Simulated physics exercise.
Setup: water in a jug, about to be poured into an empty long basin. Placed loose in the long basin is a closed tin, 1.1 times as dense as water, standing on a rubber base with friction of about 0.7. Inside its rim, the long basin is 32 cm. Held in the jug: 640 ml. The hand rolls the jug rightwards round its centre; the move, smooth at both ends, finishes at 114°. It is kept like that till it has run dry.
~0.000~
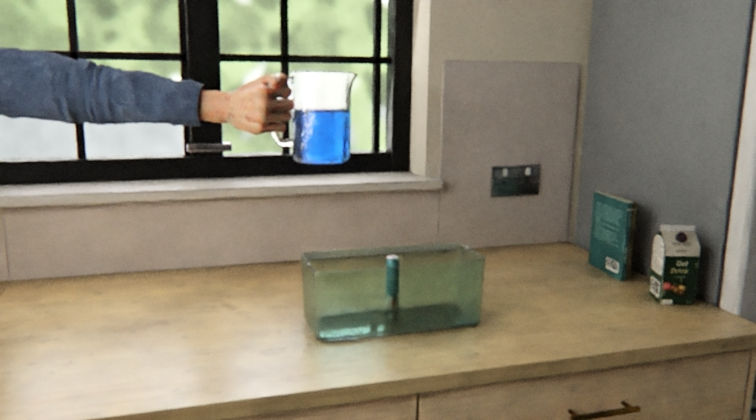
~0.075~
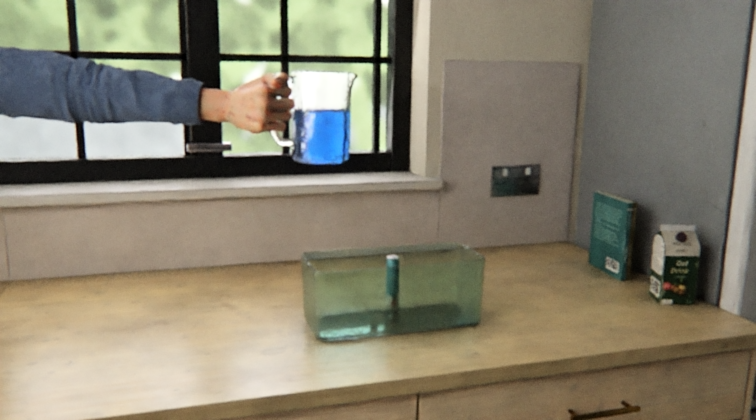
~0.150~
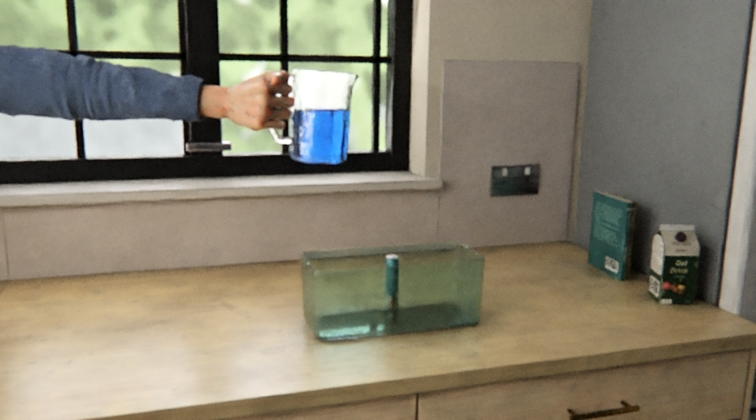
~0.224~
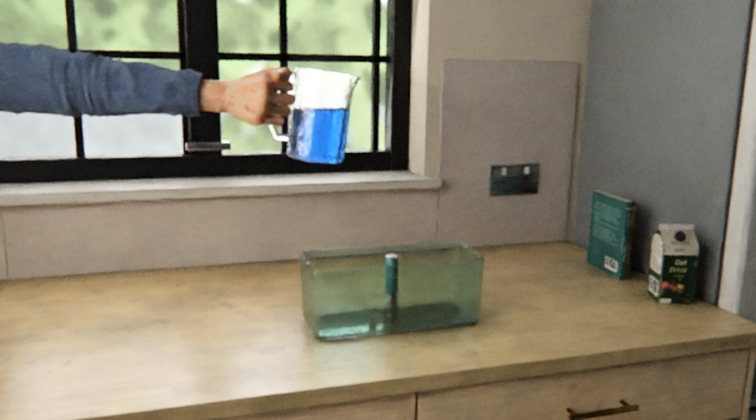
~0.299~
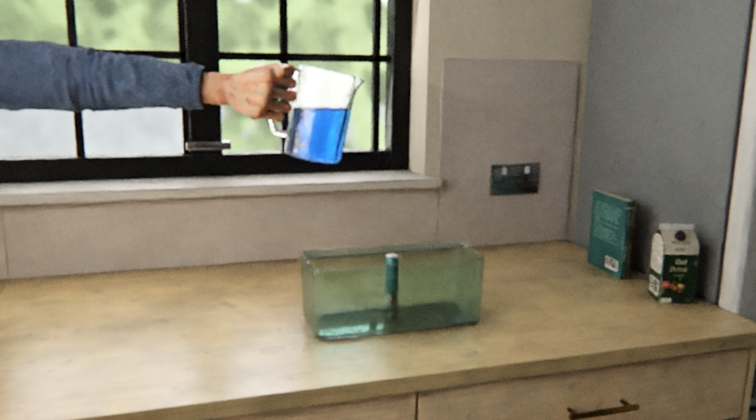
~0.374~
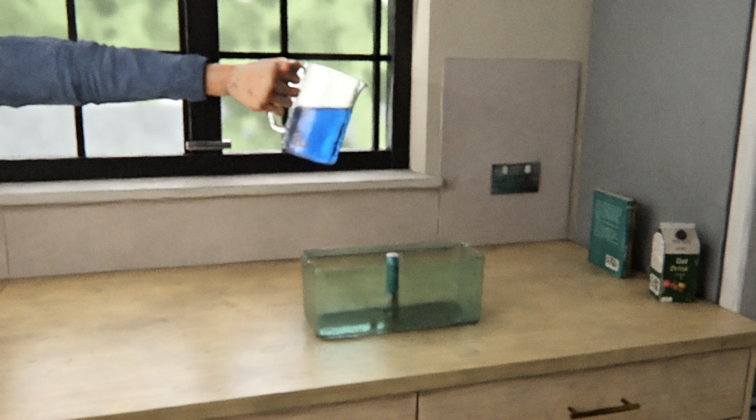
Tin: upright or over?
Upright.
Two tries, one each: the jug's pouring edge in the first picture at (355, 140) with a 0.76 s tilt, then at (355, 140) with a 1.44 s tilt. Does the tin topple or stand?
First it tips over; then it tips over.
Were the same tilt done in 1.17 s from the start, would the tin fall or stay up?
Then the tin does not tip.
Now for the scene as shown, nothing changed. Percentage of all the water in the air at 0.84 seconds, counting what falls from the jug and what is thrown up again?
Near 4 per cent at that time.
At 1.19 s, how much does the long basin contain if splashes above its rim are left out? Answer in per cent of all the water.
I'd say roughly 28 in a hundred of it.
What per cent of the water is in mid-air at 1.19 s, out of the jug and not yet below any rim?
Estimated airborne part: Roughly 38 per cent.
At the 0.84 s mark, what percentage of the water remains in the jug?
Portion remaining: Approx. 96 per cent.
Then, 0.84 s in, the tilt is 72° and 96 per cent is still to pour; the tin stands where it began.
Then, 1.19 s in, the tilt is 106° and 35 per cent is still to pour; the tin stands where it began.
Then, 1.55 s in, the tilt is 114° and 1 per cent is still to pour; the tin stands where it began.
Then, 1.94 s in, the tilt is 114° and 0 per cent is still to pour; the tin stands where it began.
Finally, the tin stands where it began.
